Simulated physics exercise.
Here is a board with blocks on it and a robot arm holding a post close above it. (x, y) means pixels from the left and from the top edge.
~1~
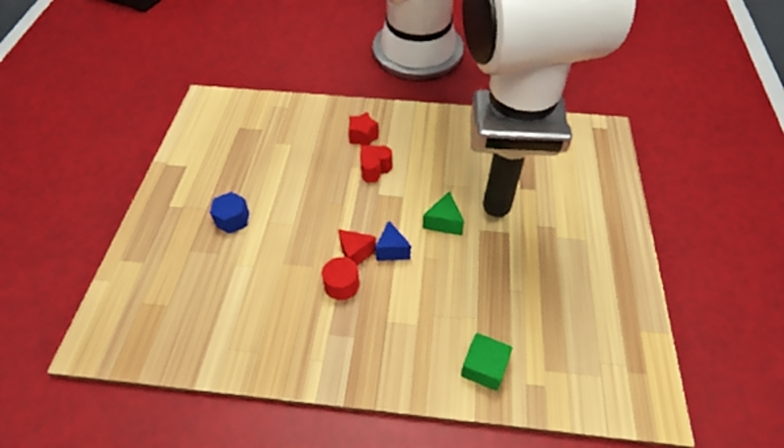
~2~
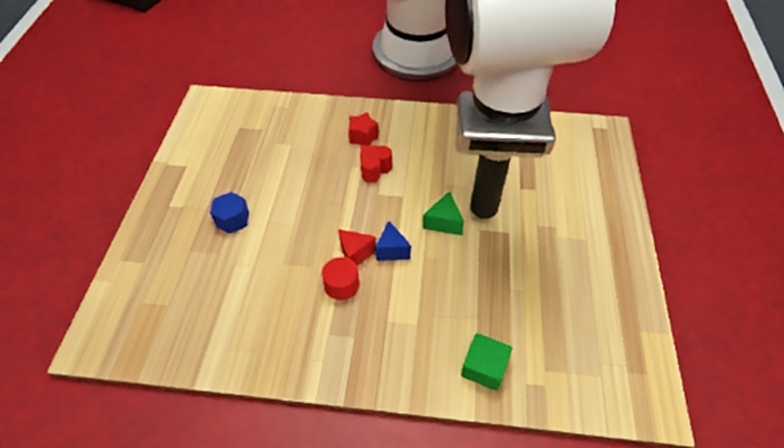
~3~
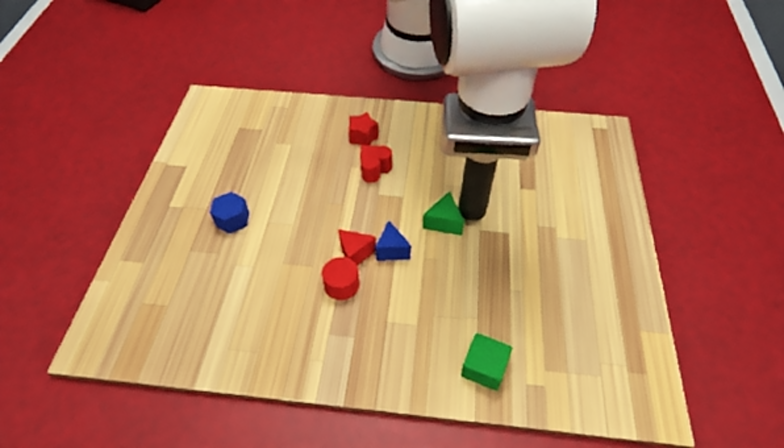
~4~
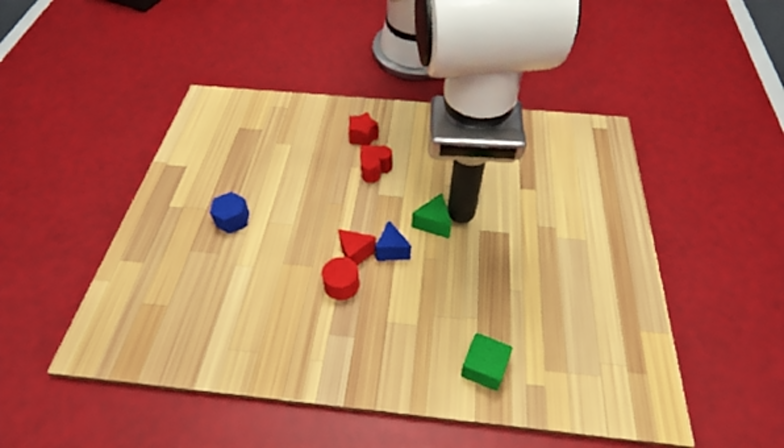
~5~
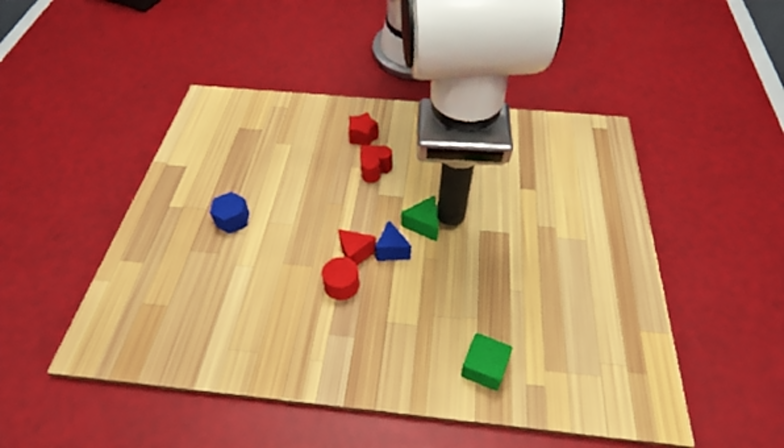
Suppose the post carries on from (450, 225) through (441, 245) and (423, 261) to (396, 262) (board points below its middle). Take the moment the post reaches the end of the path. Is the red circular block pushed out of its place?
Answer: No.
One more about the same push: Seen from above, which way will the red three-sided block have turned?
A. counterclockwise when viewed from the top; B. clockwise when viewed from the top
The answer is A.
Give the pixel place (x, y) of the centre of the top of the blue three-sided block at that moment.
In the picture, that point is around (373, 230).
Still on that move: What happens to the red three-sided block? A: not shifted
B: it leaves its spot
B (it leaves its spot)
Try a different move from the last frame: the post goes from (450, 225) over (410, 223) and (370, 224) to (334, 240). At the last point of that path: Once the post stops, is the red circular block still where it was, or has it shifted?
The block you're asking about stays where it is.
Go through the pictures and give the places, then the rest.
Post's lower end (497, 207); red circular block (340, 271); red three-sided block (354, 240); blue three-sided block (392, 237); green three-sided block (446, 208), in the first picture.
Post (484, 208); blocks still, in the second picture.
Post (472, 210); blocks still, in the third picture.
Post (461, 213); green three-sided block (435, 210), in the fourth picture.
Post (451, 215); red circular block (340, 271); red three-sided block (354, 240); blue three-sided block (392, 237); green three-sided block (425, 211), in the fifth picture.
On the path given first. One third of the way, post (441, 236); green three-sided block (419, 217), turned 30° clockwise.
Two thirds of the way, post (424, 252); green three-sided block (418, 217), turned 35° clockwise.
At the end, post (396, 253); red circular block still; red three-sided block (342, 233), turned 50° anticlockwise; blue three-sided block (373, 230), turned 45° clockwise; green three-sided block (415, 218), turned 55° clockwise.
